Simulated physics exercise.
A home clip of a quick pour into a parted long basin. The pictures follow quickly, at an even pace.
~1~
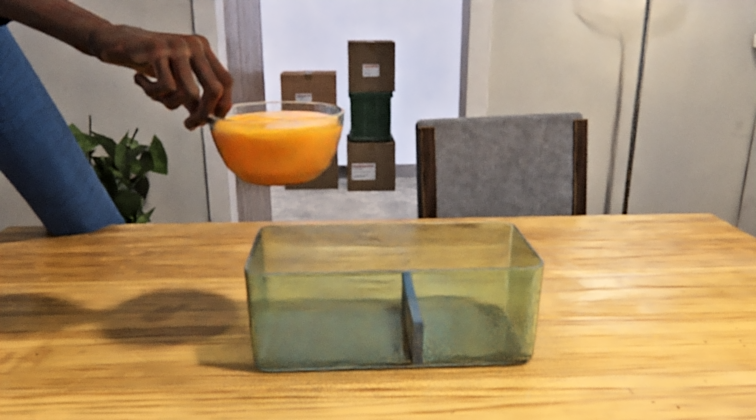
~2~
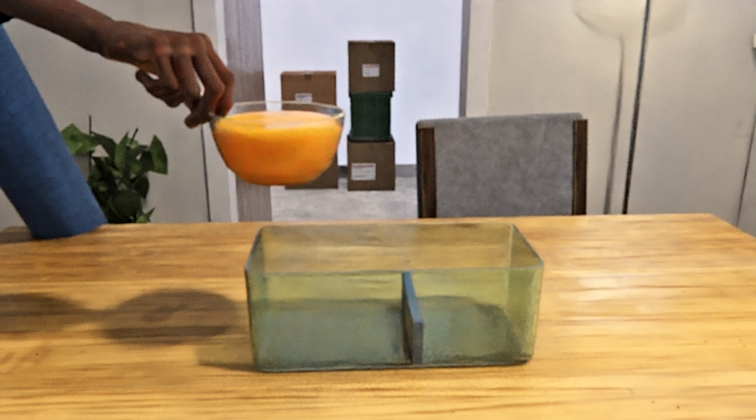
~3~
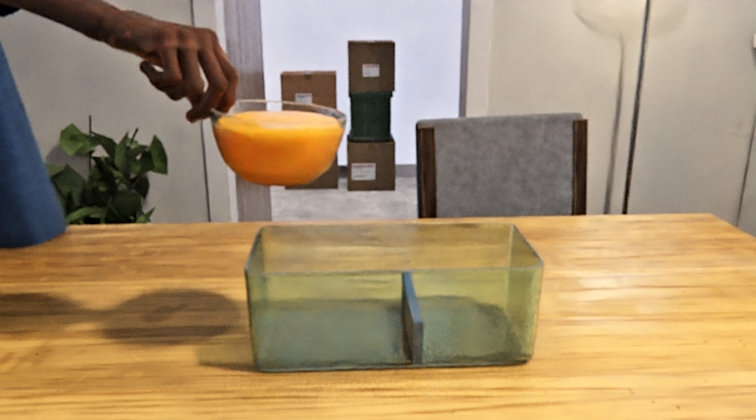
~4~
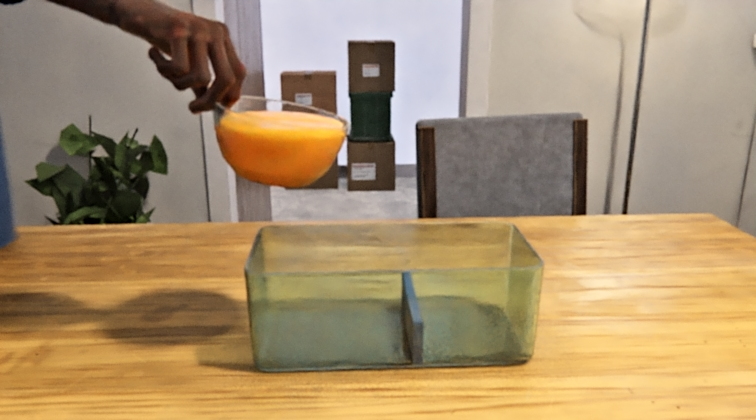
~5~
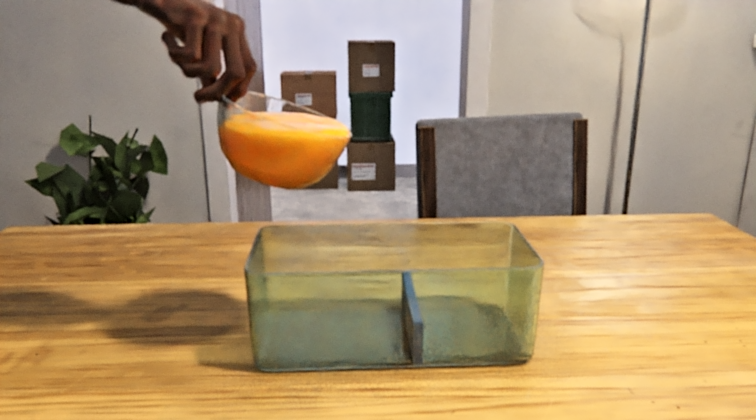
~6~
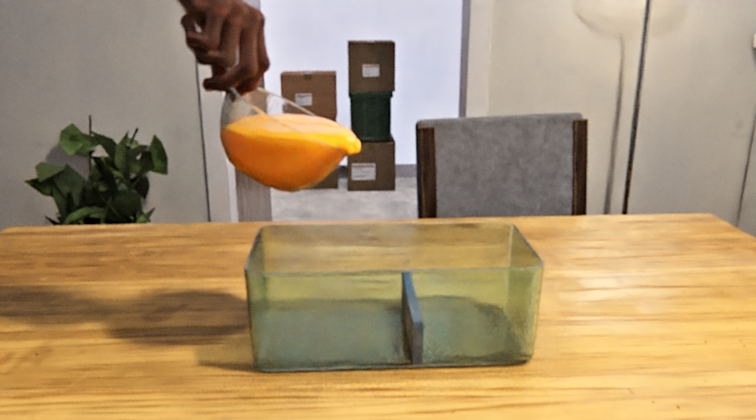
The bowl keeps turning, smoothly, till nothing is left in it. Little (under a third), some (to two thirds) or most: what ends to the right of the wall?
The share right of the wall is not even a third.
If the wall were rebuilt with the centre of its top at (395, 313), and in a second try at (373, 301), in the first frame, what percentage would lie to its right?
About 55 and 80 per cent.
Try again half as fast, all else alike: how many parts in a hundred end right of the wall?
Roughly 40 in a hundred.
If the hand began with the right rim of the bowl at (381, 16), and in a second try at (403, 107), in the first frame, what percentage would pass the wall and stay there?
Roughly 85 per cent, and 90 per cent.
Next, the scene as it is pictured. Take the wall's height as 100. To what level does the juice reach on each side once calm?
Left: 40 %. Right: 20 %.
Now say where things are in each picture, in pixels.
It leans 0°; its right rim is at (343, 112); the juice meets the walls at (214, 121) and (341, 120); the long basin's rim runs from (253, 249) to (527, 243); the wall's top is at (412, 297), in the first frame.
It leans 1°; its right rim is at (344, 114); the juice meets the walls at (215, 121) and (342, 121), in the second frame.
It leans 5°; its right rim is at (346, 118); the juice meets the walls at (216, 118) and (343, 122), in the third frame.
It leans 11°; its right rim is at (348, 126); the juice meets the walls at (219, 119) and (346, 125), in the fourth frame.
It leans 19°; its right rim is at (350, 136); the juice meets the walls at (222, 120) and (343, 128); 1 per cent is over the edge, in the fifth frame.
It leans 29°; its right rim is at (350, 147); the juice meets the walls at (225, 123) and (348, 139); 6 per cent is over the edge, in the sixth frame.
A moment on, the bowl is tipped on its side and 26 per cent is still to pour, 24 is left of the wall and 14 right of it.
Next, the bowl is tipped on its side and 3 per cent is still to pour, 69 is left of the wall and 23 right of it.
Then the bowl is tipped on its side and 0 per cent is still to pour, 74 is left of the wall and 24 right of it.
Later the bowl is tipped on its side and 0 per cent is still to pour, 74 is left of the wall and 24 right of it.
Finally, 74 per cent lies left of the wall, 24 right of it and 2 outside.
